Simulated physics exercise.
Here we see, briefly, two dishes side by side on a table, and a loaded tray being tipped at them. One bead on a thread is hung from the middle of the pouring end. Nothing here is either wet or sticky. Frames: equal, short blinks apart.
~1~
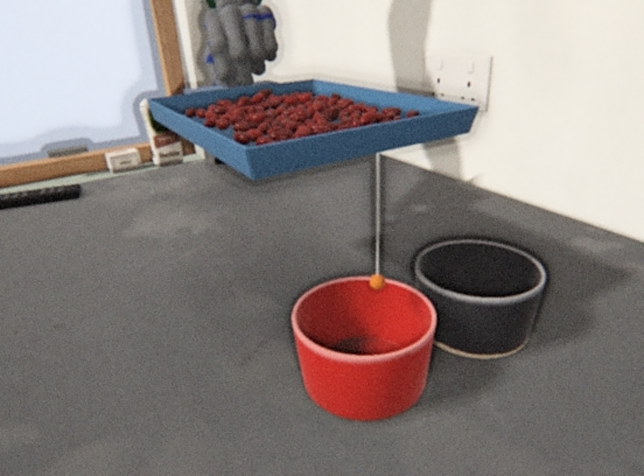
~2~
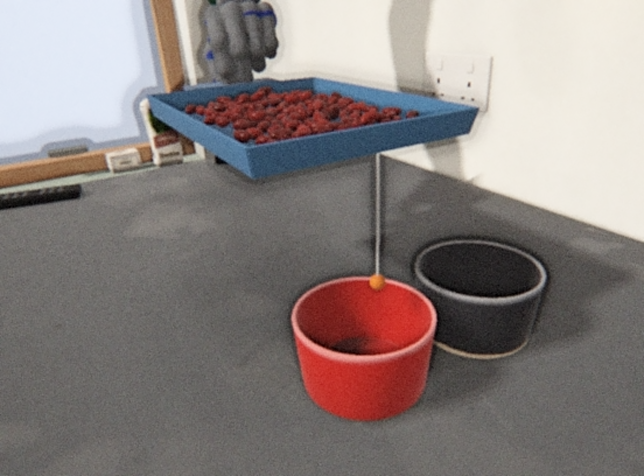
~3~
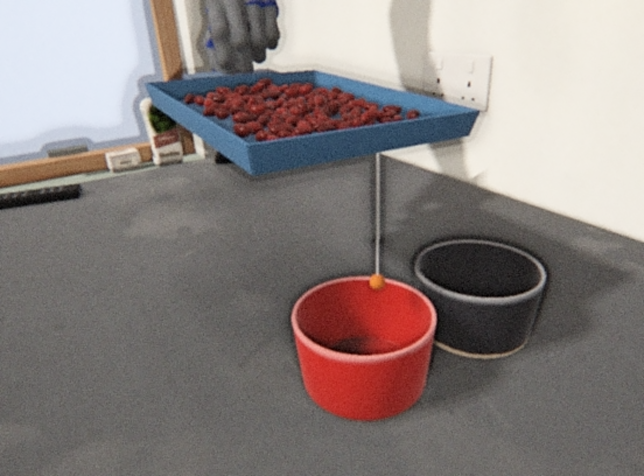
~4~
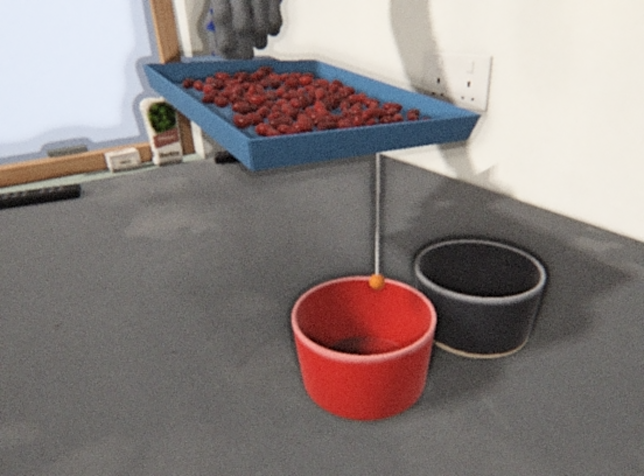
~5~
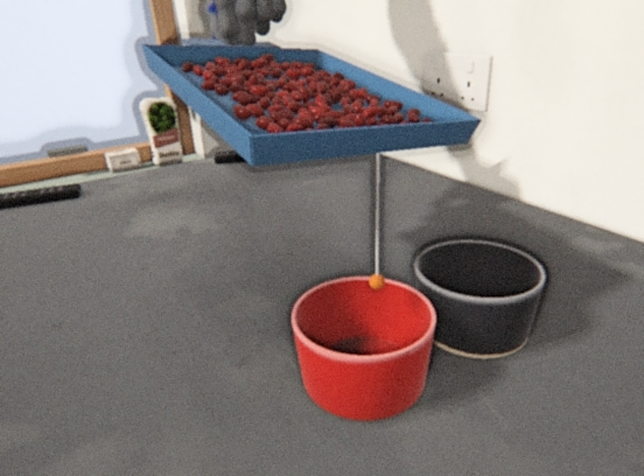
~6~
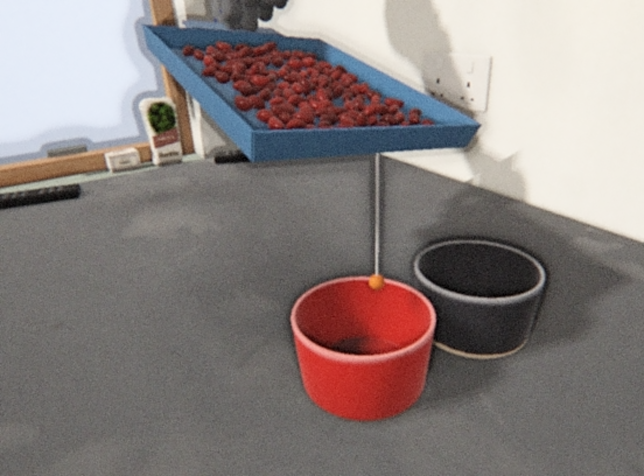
In the video, a gloved hand is behind a blue tray of dark red beans above a red dish and a black dish, and the tray's far side rises gradually, tilting it toward the front while the hanging bead stays still.
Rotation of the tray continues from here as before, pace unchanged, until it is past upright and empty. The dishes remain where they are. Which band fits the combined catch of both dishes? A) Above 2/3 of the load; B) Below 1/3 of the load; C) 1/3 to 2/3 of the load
(A) Above 2/3 of the load.
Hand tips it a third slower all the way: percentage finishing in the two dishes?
Result: About 80 per cent.
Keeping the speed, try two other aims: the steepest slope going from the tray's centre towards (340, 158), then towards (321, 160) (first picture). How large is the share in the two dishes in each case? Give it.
20 per cent, then 20 per cent.
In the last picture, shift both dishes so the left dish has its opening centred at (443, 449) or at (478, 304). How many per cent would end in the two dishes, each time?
0 and 60 in a hundred.
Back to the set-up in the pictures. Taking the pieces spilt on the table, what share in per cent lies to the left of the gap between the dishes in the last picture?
10 %, near enough.
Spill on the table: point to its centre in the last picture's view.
It's centred at about (538, 426).
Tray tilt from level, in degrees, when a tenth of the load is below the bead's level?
Close to 100 degrees, I reckon.
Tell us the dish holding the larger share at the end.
Observed: The right-side one.
Soon, tray tipped steeply; all on the tray.
A while on, tray tipped past a quarter turn; about two thirds on the tray; a small part in the right dish; a stray few outside both; about a quarter in the air.
Towards the end, tray tipped past a quarter turn; a stray few in the left dish; most in the right dish; about a quarter outside both.
Finally, tray tipped past a quarter turn; a stray few in the left dish; most in the right dish; about a quarter outside both.
